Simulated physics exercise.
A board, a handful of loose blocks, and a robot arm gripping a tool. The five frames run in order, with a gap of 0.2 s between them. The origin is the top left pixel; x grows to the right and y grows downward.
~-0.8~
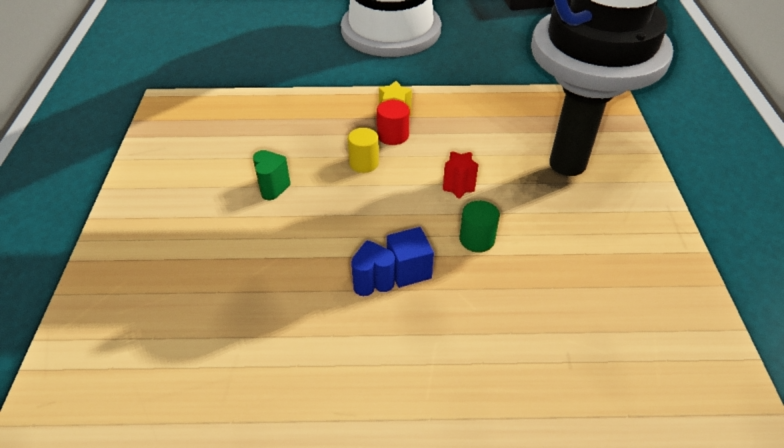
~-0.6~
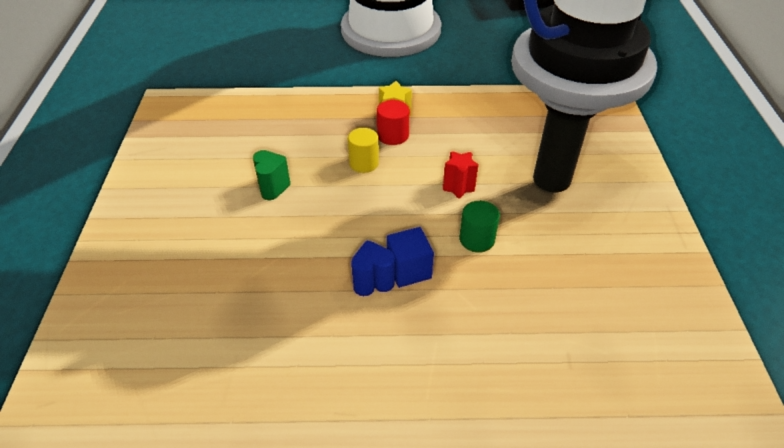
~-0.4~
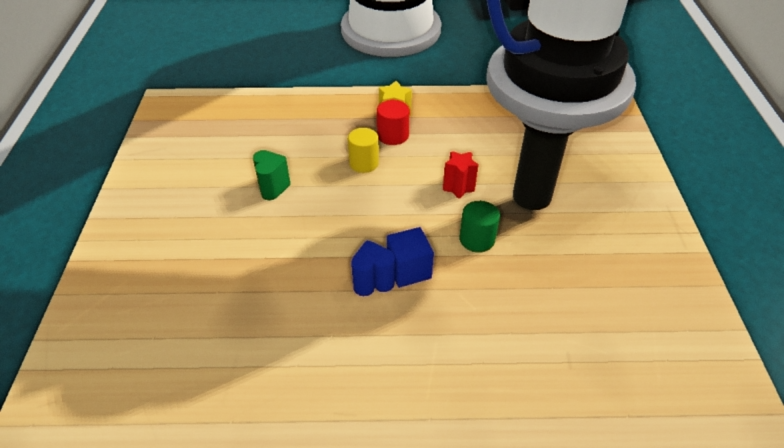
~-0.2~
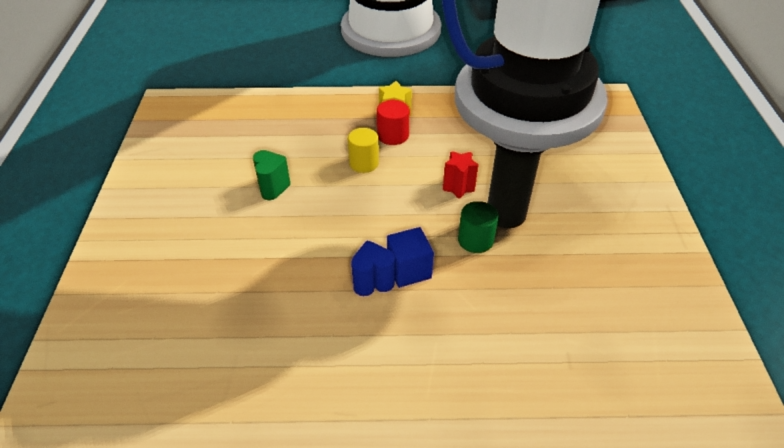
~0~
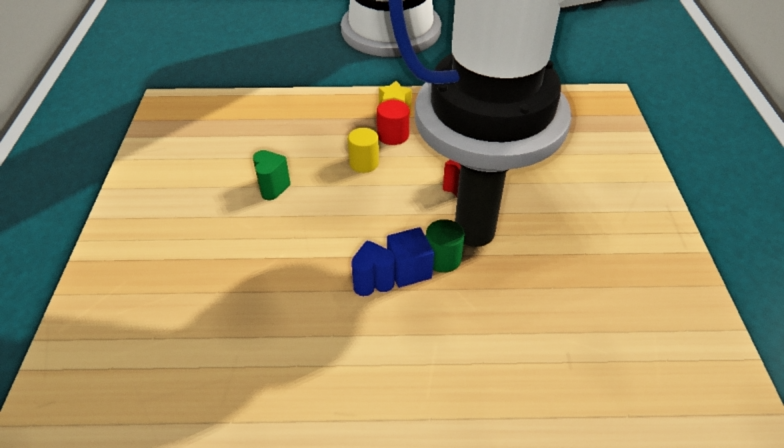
A robot arm holding a black rod moves over a pale wooden board on a teal surface, seen from above by a still camera. A green heart sits left, yellow and red pieces near the top, and a blue heart and square side by side near the middle. The rod slides down and left from the upper right, pushing the green disc leftward against the blue square.
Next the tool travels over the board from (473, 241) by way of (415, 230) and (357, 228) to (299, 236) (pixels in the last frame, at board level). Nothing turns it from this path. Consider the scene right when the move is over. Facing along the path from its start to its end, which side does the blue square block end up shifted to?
It slides leftward.
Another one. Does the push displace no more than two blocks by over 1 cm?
That would be a no.
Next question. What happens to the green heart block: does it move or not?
Stays put.
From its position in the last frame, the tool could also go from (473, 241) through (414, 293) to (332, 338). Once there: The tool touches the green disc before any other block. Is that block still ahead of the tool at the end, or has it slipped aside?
Still being pushed.
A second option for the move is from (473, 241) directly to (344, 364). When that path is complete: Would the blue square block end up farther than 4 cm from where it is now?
I believe so.
What follows on the original path. One third of the way, tool (415, 220); blue heart block (354, 268), turned 35° clockwise; blue square block (391, 263); green disc (410, 232).
Two thirds of the way, tool (356, 219); blue heart block (354, 268), turned 35° clockwise; blue square block (391, 264); green disc (407, 231).
At the end, tool (298, 226); green heart block still; blue heart block (354, 268), turned 35° clockwise; blue square block (391, 264); green disc (407, 231); red star still.
